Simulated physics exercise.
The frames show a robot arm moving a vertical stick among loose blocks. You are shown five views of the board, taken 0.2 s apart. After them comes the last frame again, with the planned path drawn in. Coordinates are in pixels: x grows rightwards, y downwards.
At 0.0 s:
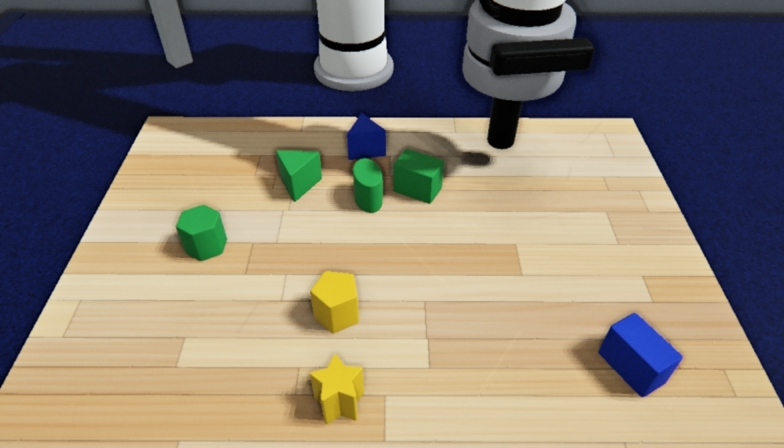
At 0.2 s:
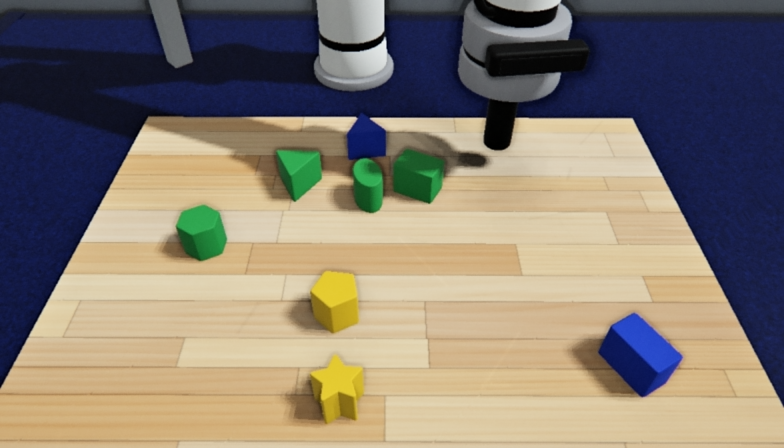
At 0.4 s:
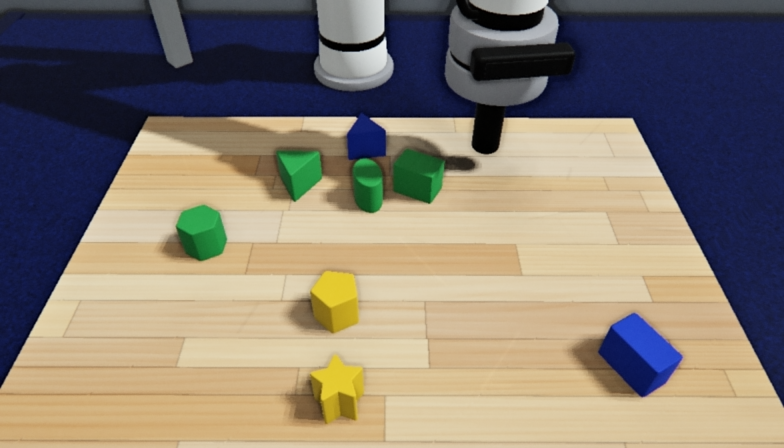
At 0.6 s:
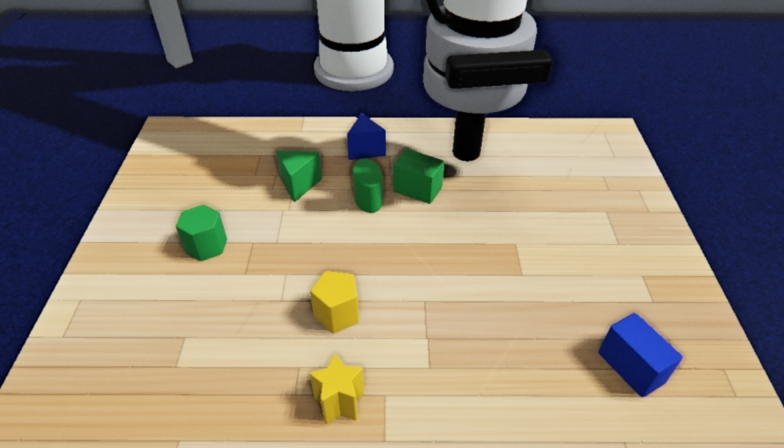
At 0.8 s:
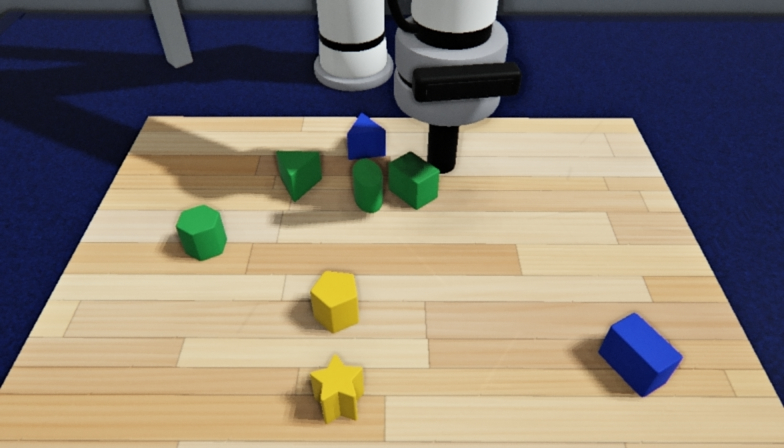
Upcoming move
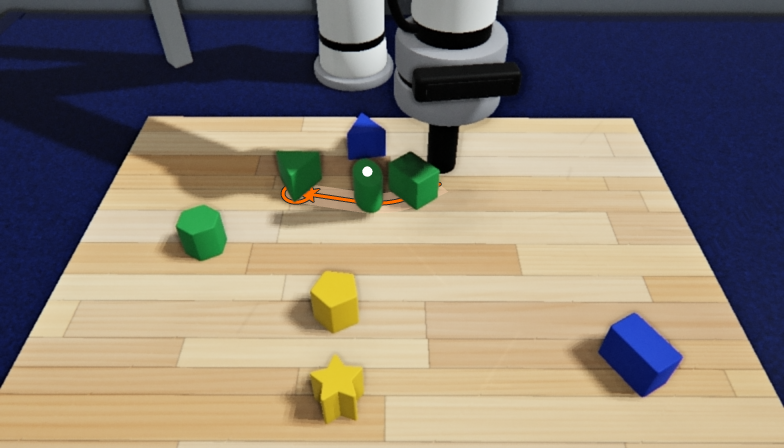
On a wooden board, a robot arm moves its stick left and nudges a green block.
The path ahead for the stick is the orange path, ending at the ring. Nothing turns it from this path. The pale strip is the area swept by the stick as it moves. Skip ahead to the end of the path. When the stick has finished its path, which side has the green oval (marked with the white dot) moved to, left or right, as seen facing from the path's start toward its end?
It gets pushed left.
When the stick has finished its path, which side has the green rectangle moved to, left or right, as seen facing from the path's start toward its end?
Side: Left.
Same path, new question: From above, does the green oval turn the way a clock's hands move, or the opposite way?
Seen from overhead, it turns anticlockwise.
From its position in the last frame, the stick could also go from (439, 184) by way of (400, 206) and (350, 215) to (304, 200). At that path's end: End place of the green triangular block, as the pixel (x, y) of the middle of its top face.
Its top centre lands on (274, 157).
The line goes from (439, 184) via (397, 201) and (346, 200), ending at (298, 193); the dot is on the green oval.
What follows on the original path. One third of the way, stick at (397, 183); green oval at (335, 176); green rectangle at (367, 181), turned 35° clockwise.
Two thirds of the way, stick at (345, 182); green triangular block at (287, 161), turned 30° clockwise; green oval at (282, 187), turned 10° anticlockwise; green rectangle at (317, 184).
At the end, stick at (295, 175); green triangular block at (273, 154), turned 15° clockwise; blue triangular block unmoved; green oval at (248, 199), turned 45° anticlockwise; green rectangle at (278, 184), turned 25° anticlockwise.
